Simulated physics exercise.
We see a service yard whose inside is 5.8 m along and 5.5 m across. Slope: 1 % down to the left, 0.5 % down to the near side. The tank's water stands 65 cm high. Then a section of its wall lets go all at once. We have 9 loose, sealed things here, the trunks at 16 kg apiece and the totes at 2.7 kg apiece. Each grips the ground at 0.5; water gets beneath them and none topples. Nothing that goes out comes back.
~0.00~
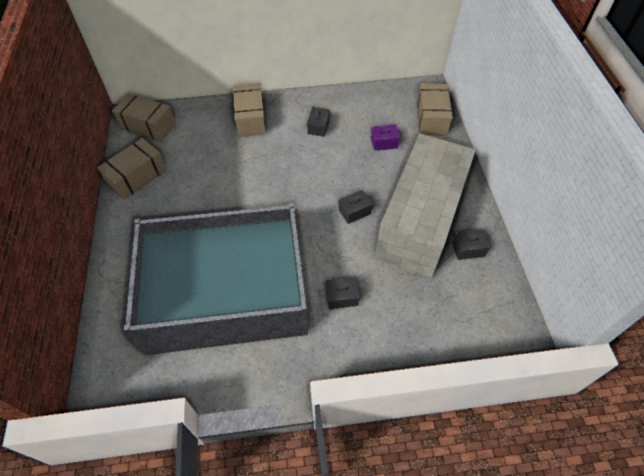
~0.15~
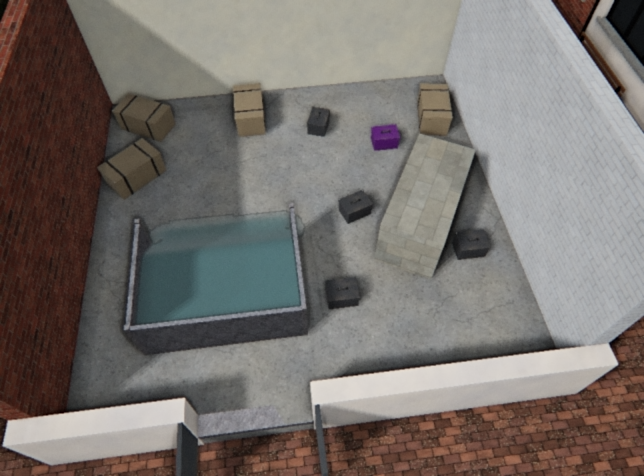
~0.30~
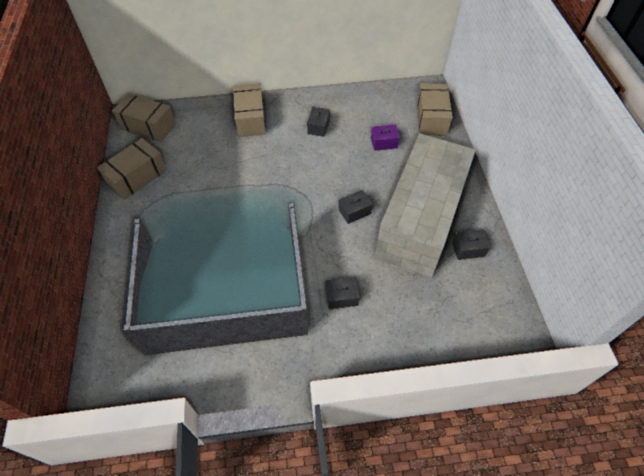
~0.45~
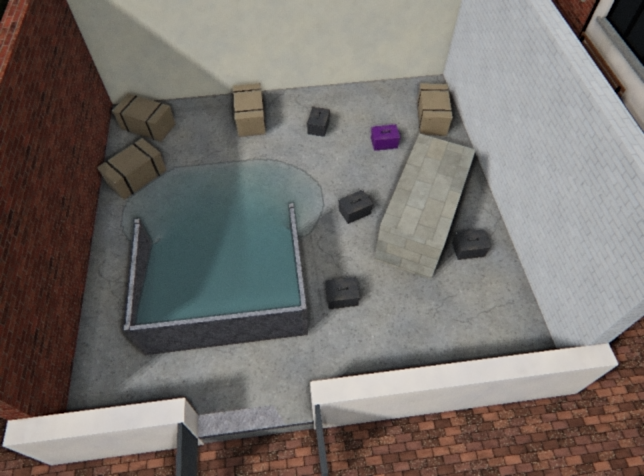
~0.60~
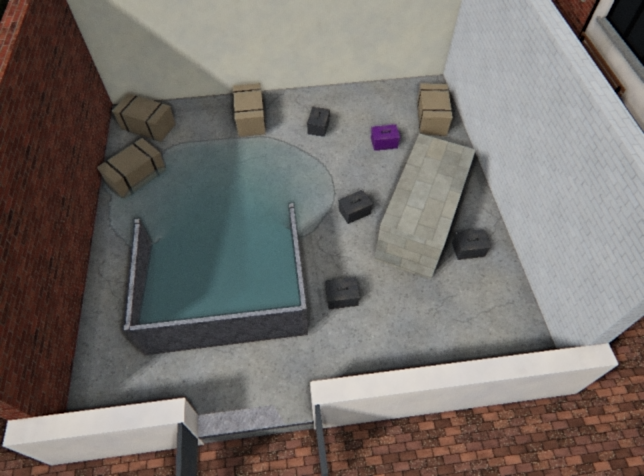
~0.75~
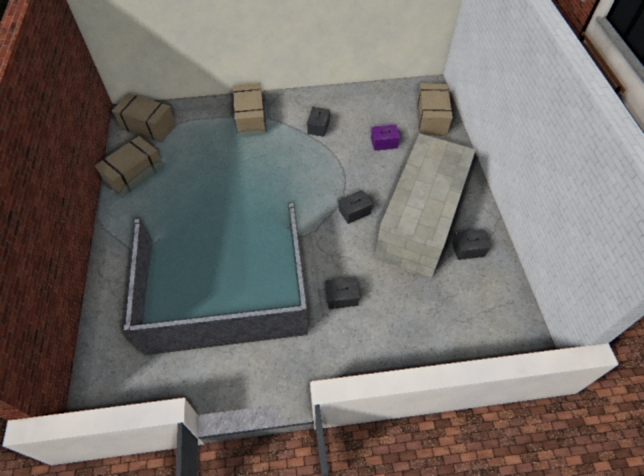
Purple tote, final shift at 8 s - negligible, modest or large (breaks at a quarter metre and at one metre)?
It ends some way off.
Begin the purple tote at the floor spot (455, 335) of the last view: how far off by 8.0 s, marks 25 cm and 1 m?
Observed: Object shuffles over a little.
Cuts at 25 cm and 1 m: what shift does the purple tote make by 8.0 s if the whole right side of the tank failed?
From there, the purple tote gets swept far.
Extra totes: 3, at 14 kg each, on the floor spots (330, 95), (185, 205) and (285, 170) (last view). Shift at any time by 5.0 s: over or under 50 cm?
The first one ends up beyond that, the second beyond that, the third beyond that.
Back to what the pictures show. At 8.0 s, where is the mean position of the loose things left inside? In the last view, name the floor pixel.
I'd put it close to (342, 223) in the last view.
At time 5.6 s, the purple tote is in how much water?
Somewhere close to 14 cm.
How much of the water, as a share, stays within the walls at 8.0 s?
100 %.
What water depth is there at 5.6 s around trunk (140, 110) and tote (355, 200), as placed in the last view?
Roughly 7 and 4 cm.
After 1.6 s the purple tote is near (387, 132), 0.0 m from its start, aground; 0 of 9 are out; 4 afloat.
After 3.6 s the purple tote is near (418, 132), 0.5 m from its start, afloat; 0 of 9 are out; 5 afloat.
After 5.6 s the purple tote is near (424, 147), 0.7 m from its start, afloat; 0 of 9 are out; 7 afloat.
After 8.0 s the purple tote is near (420, 147), 0.6 m from its start, afloat; 0 of 9 are out; 8 afloat.
